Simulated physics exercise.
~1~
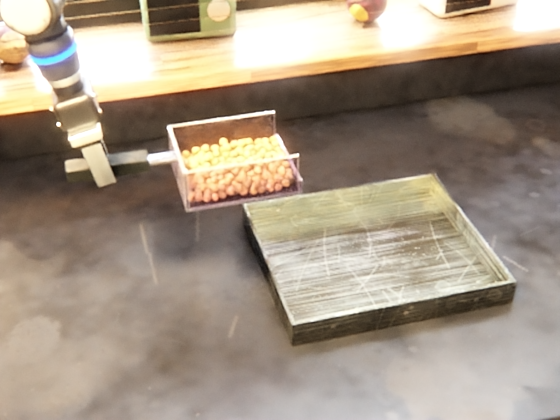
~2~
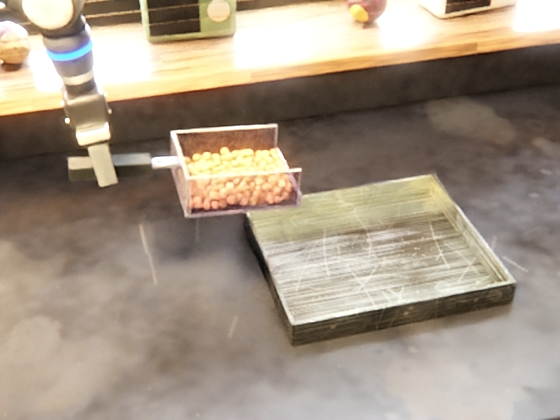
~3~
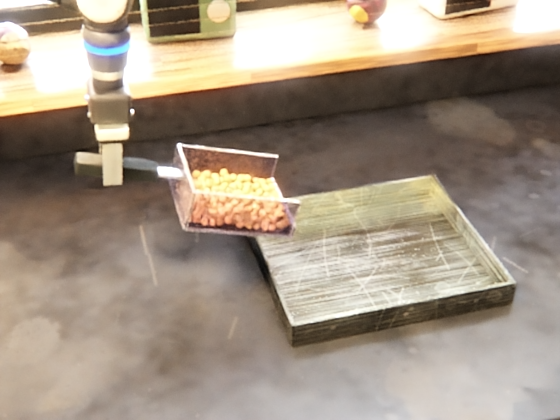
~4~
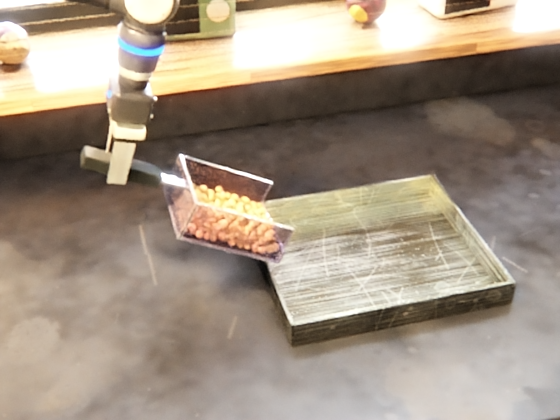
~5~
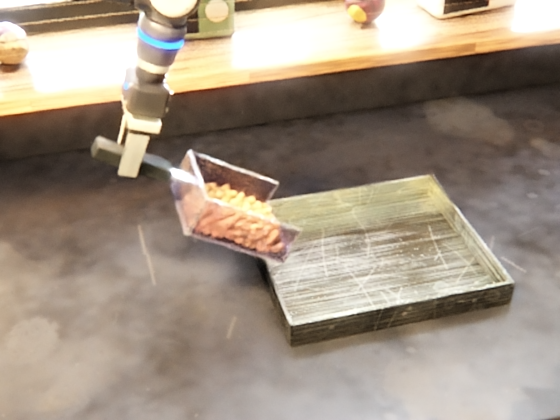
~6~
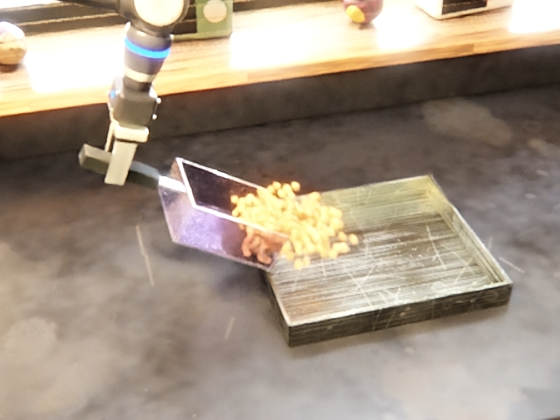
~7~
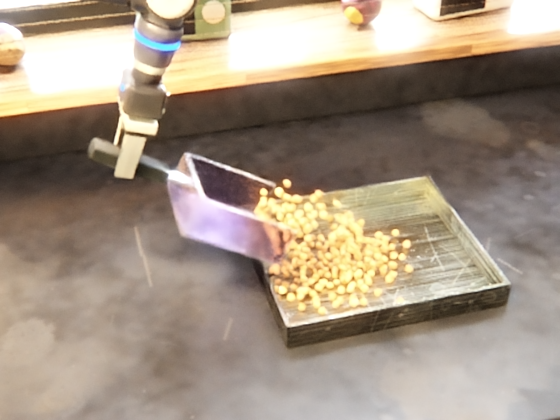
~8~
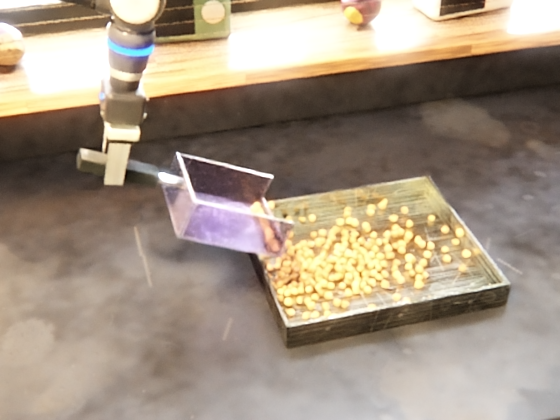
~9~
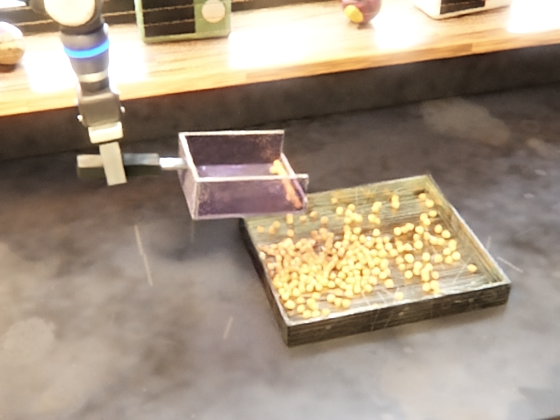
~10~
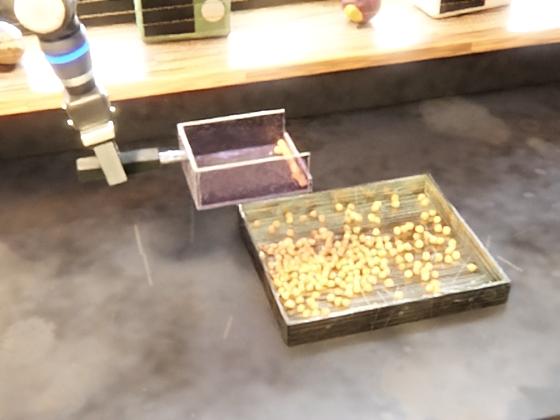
At first, a robotic gripper holds a clear-sided box by its handle, heaped with small round orange-tan pieces, beside a shallow, empty dark tray on a grey surface. The arm moves to the right as the box sinks and tips toward the tray, and the pieces slide to its lower edge. Then they spill over the front in a thick stream, landing in the tray and spreading rightward across it. As the flow thins, the gripper swings the box back toward level and raises it. Finally, most pieces lie scattered in the tray, while a few remain in the box.
